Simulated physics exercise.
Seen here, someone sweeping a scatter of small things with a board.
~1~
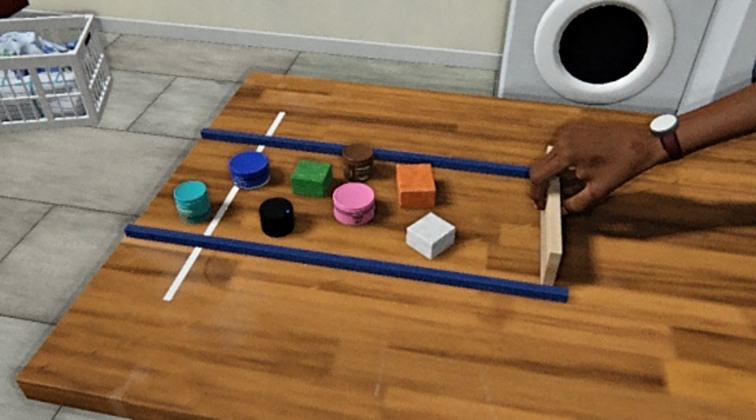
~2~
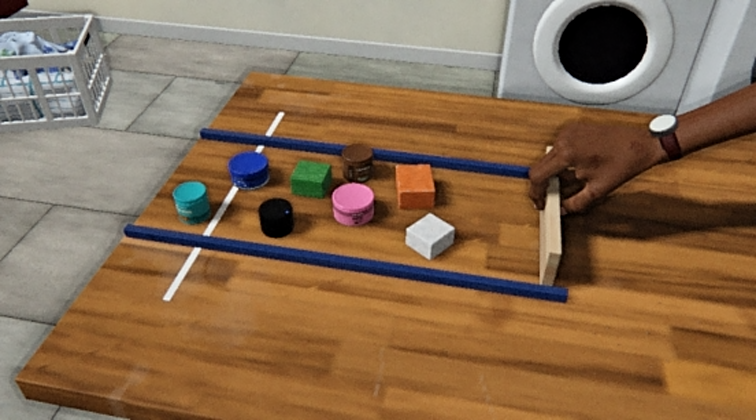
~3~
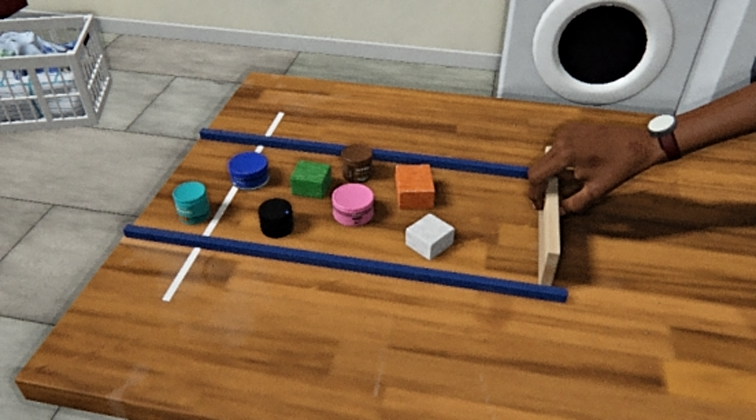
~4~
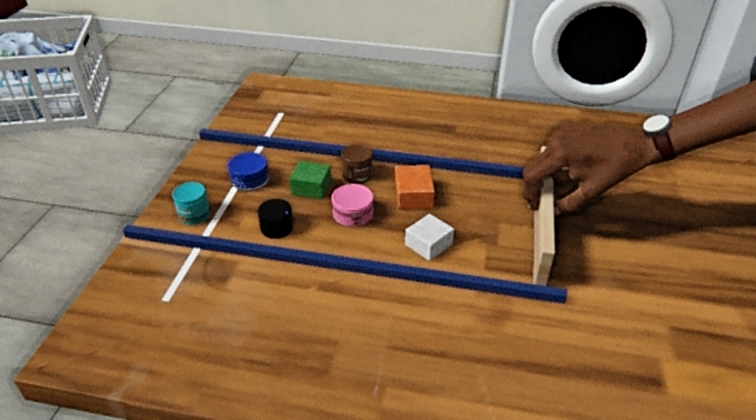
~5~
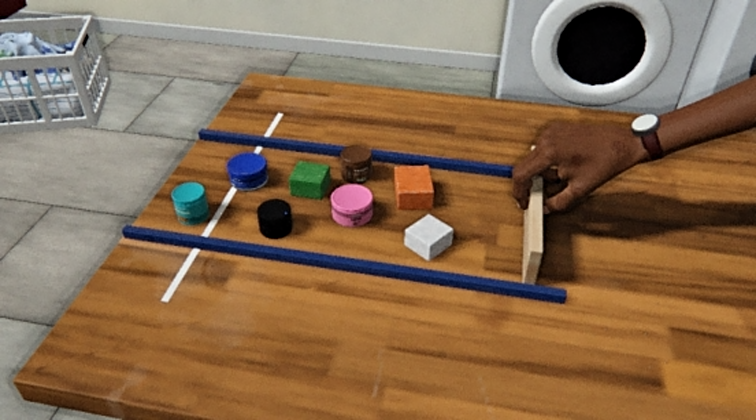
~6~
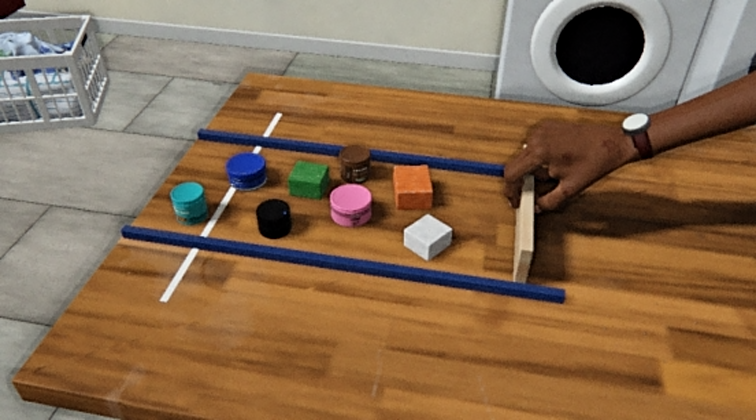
A hand slides a wooden board slightly left between blue rails, toward small, still colourful objects.
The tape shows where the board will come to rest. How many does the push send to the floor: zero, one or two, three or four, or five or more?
The number that fall off is one or two.
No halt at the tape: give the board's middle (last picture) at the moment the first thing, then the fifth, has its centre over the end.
At (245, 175) for the first, at (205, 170) for the fifth.
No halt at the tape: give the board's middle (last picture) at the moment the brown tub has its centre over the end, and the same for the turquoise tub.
Its middle is around (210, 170) and around (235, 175).
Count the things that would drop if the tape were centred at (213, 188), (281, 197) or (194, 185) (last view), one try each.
The counts: 2, 0 and 5.
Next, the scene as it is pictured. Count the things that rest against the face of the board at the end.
3 of them.
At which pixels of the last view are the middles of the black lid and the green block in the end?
The black lid at (168, 204), the green block at (191, 166).
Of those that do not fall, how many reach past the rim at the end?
0 of them.
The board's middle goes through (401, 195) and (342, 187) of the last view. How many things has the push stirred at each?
By then 2, and 5.
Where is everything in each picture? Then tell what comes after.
Turquoise tub (193, 203); blue tin (250, 171); black lid (277, 218); board (550, 213); tape (235, 189), in the first picture.
Blue tin (249, 171); green block (311, 179), in the second picture.
Black lid (276, 218); orange block (415, 187), in the third picture.
Turquoise tub (192, 204); brown tub (357, 164), in the fourth picture.
Blue tin (248, 172); pink tub (352, 206), in the fifth picture.
Turquoise tub (190, 204); blue tin (247, 172); black lid (274, 219); board (524, 211); tape (232, 190), in the sixth picture.
Soon after, none off yet; turquoise tub at rest near (190, 204); blue tin at rest near (247, 172); black lid at rest near (274, 219).
After that, none off yet; turquoise tub at rest near (190, 204); blue tin moving near (241, 171); black lid displaced a little near (258, 217).
In the end, the number that fall off is one or two; gone, blue tin and turquoise tub.
